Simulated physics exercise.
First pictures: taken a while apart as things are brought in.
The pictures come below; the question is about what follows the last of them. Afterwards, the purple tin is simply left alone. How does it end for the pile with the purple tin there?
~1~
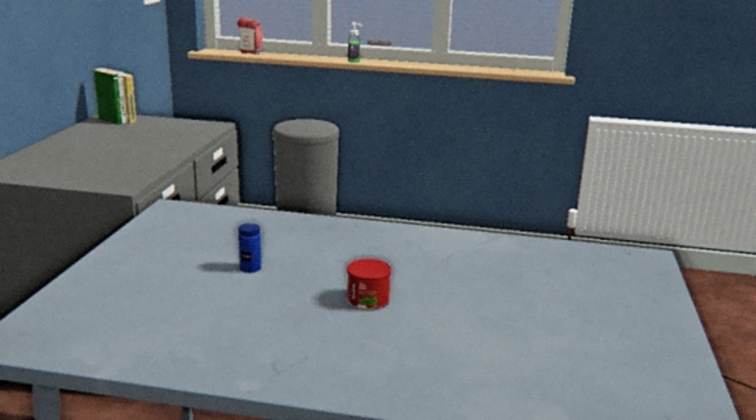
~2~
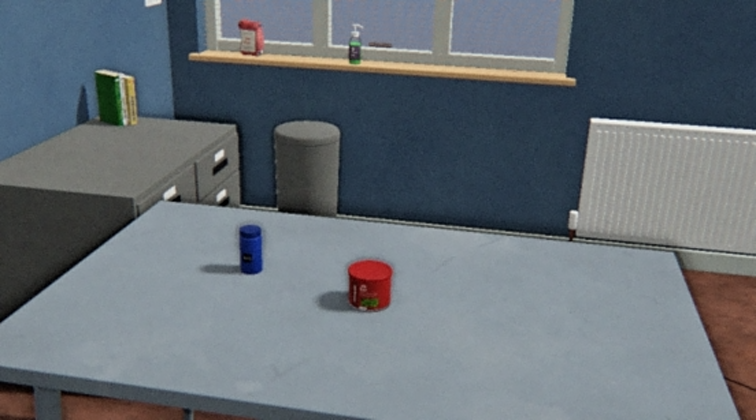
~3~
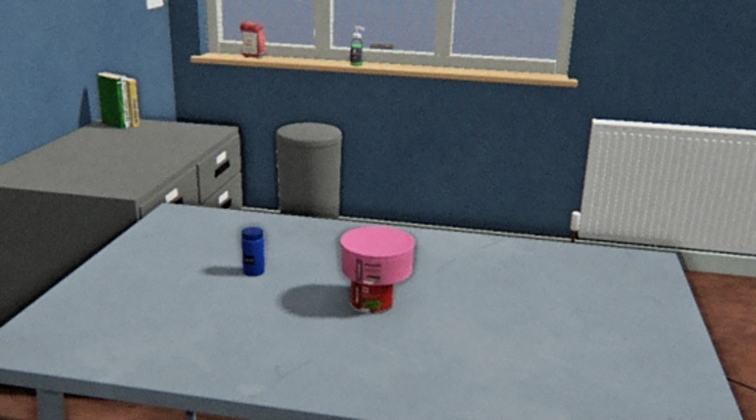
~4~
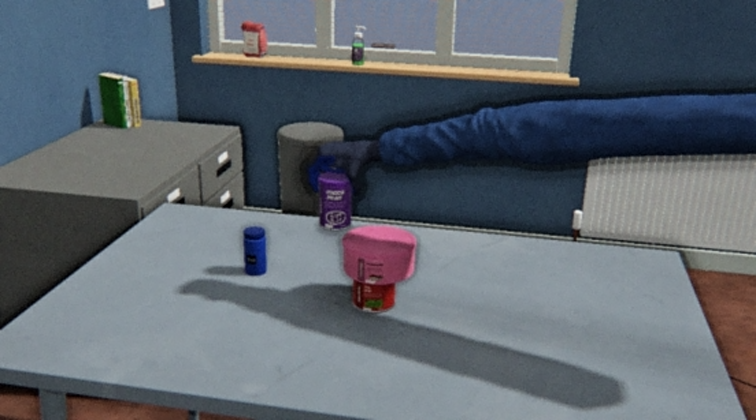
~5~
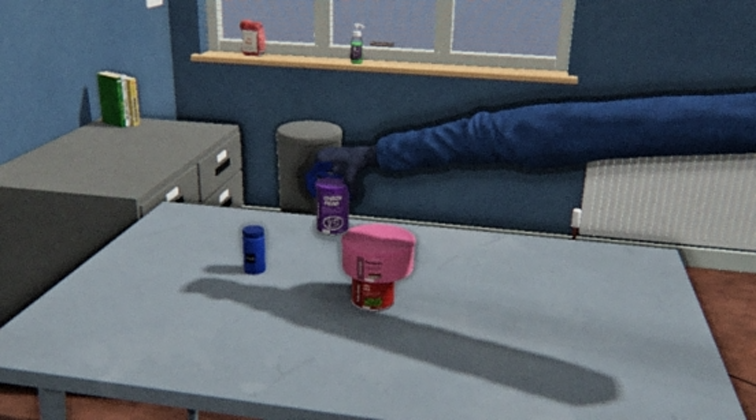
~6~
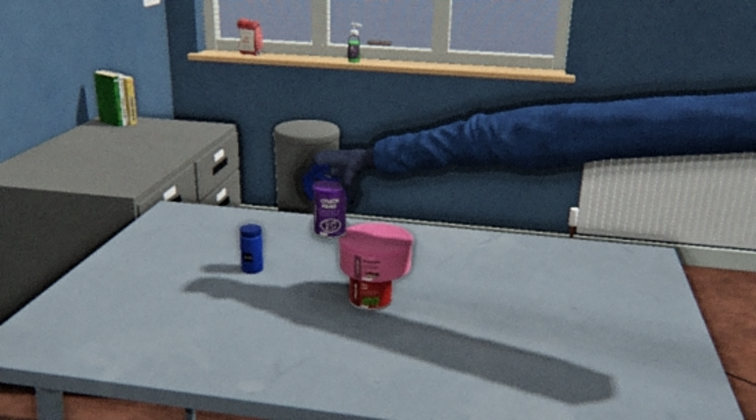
Doesn't stay standing.
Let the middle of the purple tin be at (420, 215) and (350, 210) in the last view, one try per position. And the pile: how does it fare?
First case - pile falls; second case - pile steady.
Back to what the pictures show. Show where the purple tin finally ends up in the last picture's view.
End position in the final view: Approximately (308, 277).
Then, 0.30 s later than the last frame, purple tin now fallen.
Then, 0.40 s later than the last frame, things are still on the move.
When it is over, fallen, purple tin; the other 3 as before. End places, in pixels of the last picture, purple tin near (308, 278). The pile gives way.
